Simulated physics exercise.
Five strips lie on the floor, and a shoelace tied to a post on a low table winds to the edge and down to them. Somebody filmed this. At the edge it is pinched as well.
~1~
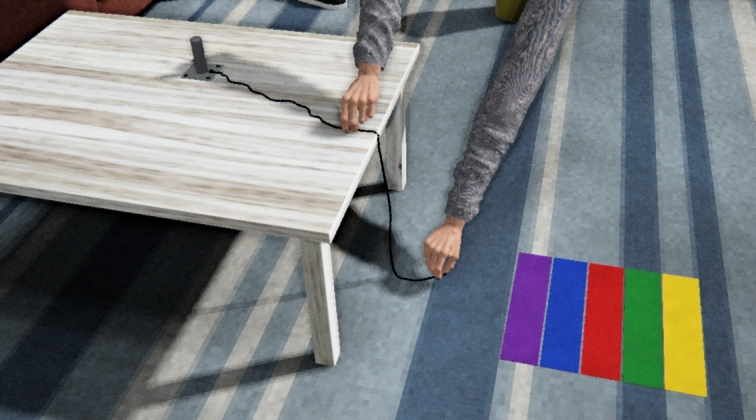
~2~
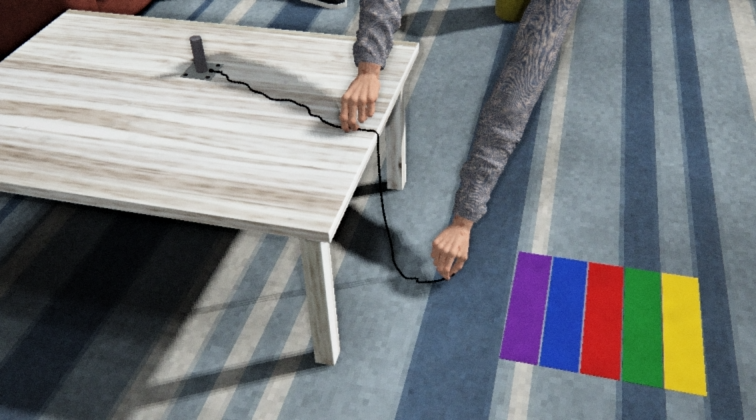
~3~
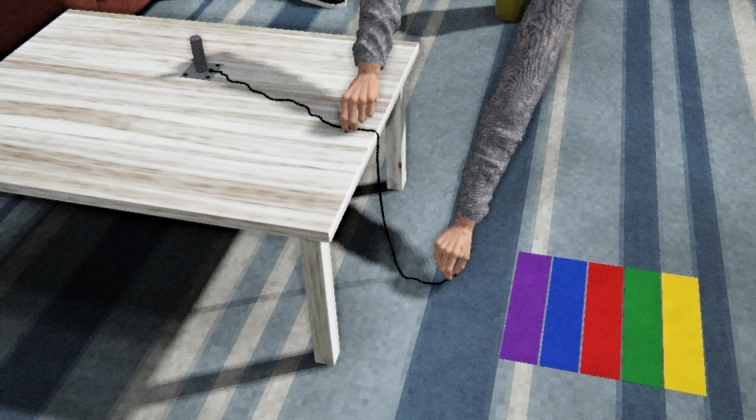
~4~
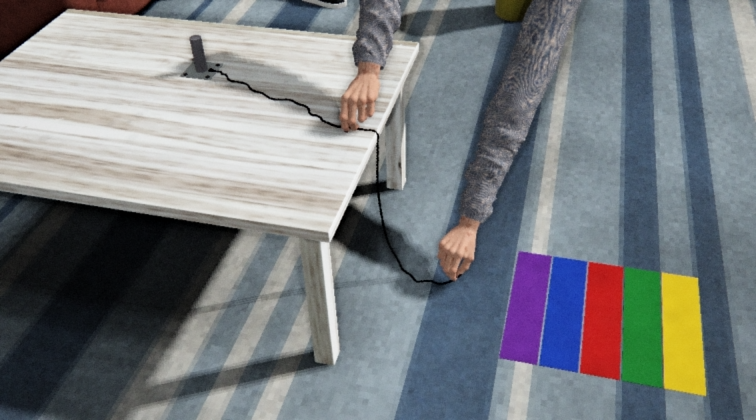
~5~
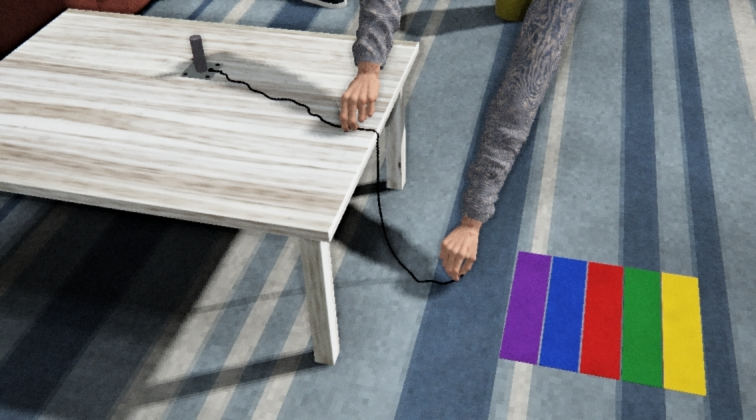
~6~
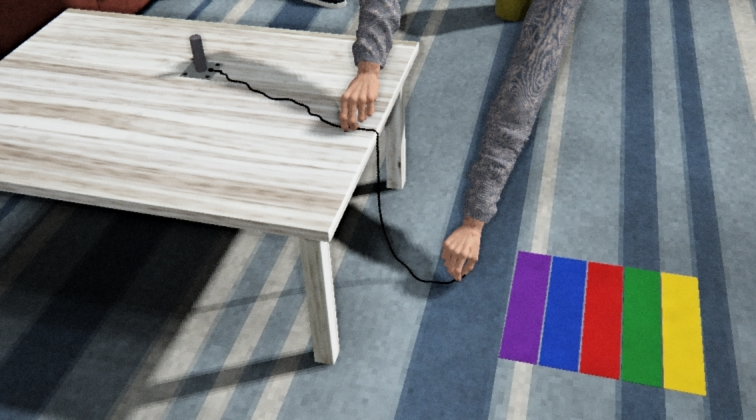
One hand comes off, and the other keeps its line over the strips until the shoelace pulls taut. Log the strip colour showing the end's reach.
Reach: Blue strip.
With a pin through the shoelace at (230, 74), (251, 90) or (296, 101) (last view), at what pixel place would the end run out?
Taking the tries in turn: (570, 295), (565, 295) and (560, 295).
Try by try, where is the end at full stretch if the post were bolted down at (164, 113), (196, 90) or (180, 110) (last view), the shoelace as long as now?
Going by the last picture, roughly (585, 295), (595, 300) and (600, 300).
A little later, end near (504, 284); short of the strips.
Next, end near (546, 291); over purple.
When it is tight, end near (571, 295); over blue. The blue one.
